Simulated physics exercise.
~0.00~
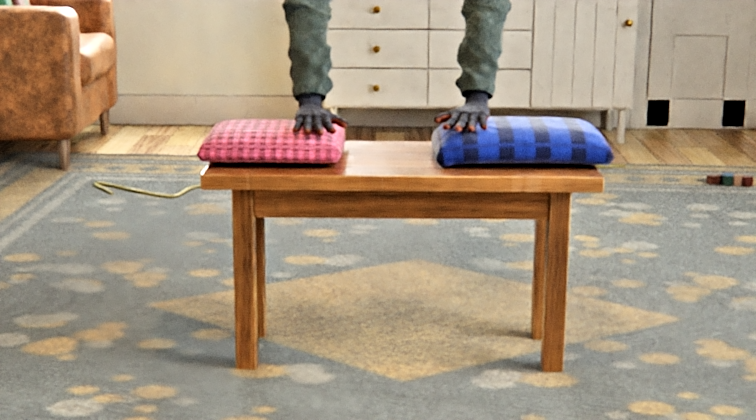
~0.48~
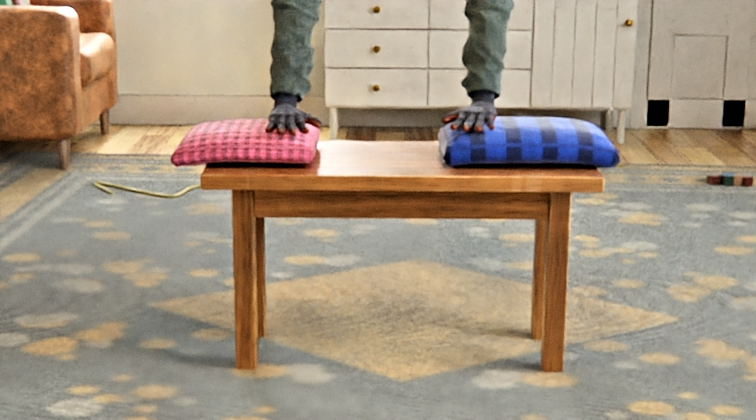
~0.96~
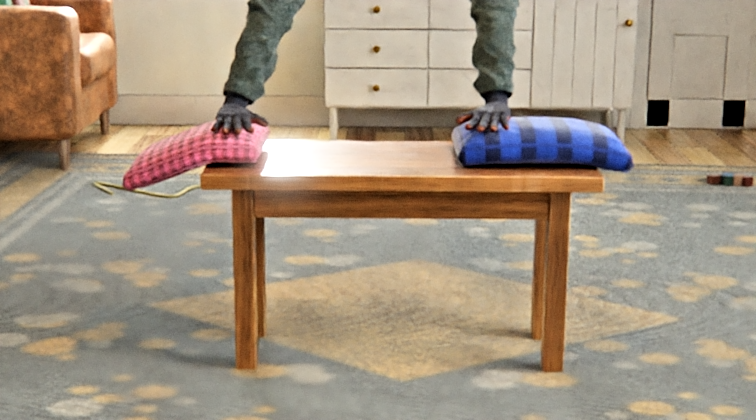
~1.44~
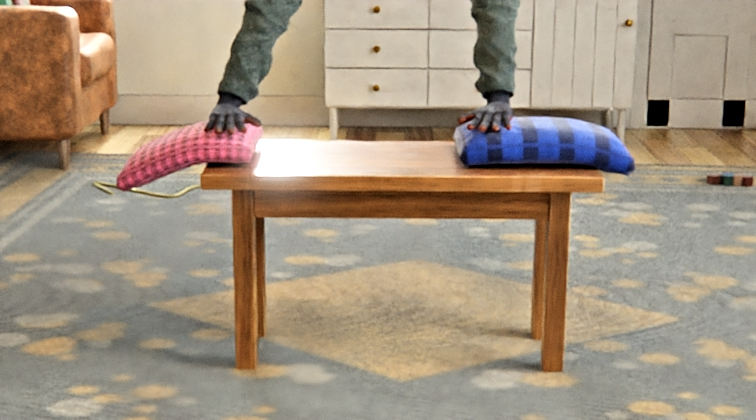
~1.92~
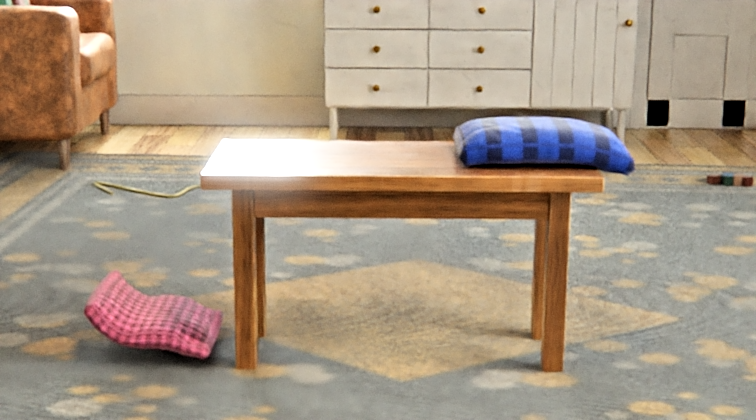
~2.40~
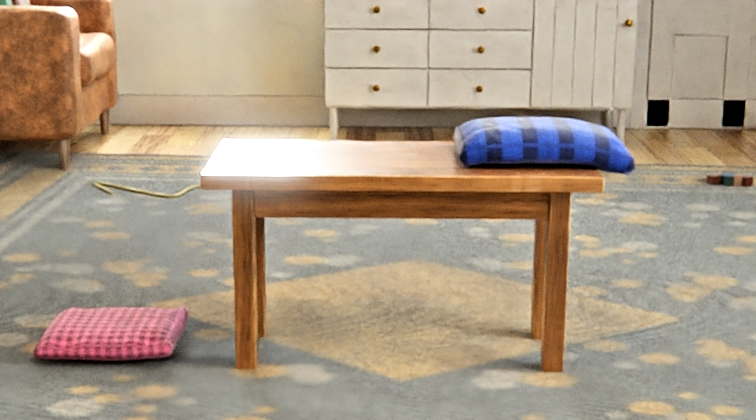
Gloved hands pushing a pink cushion and a blue checked pillow apart on a wooden bench, the pink one falling to the rug.
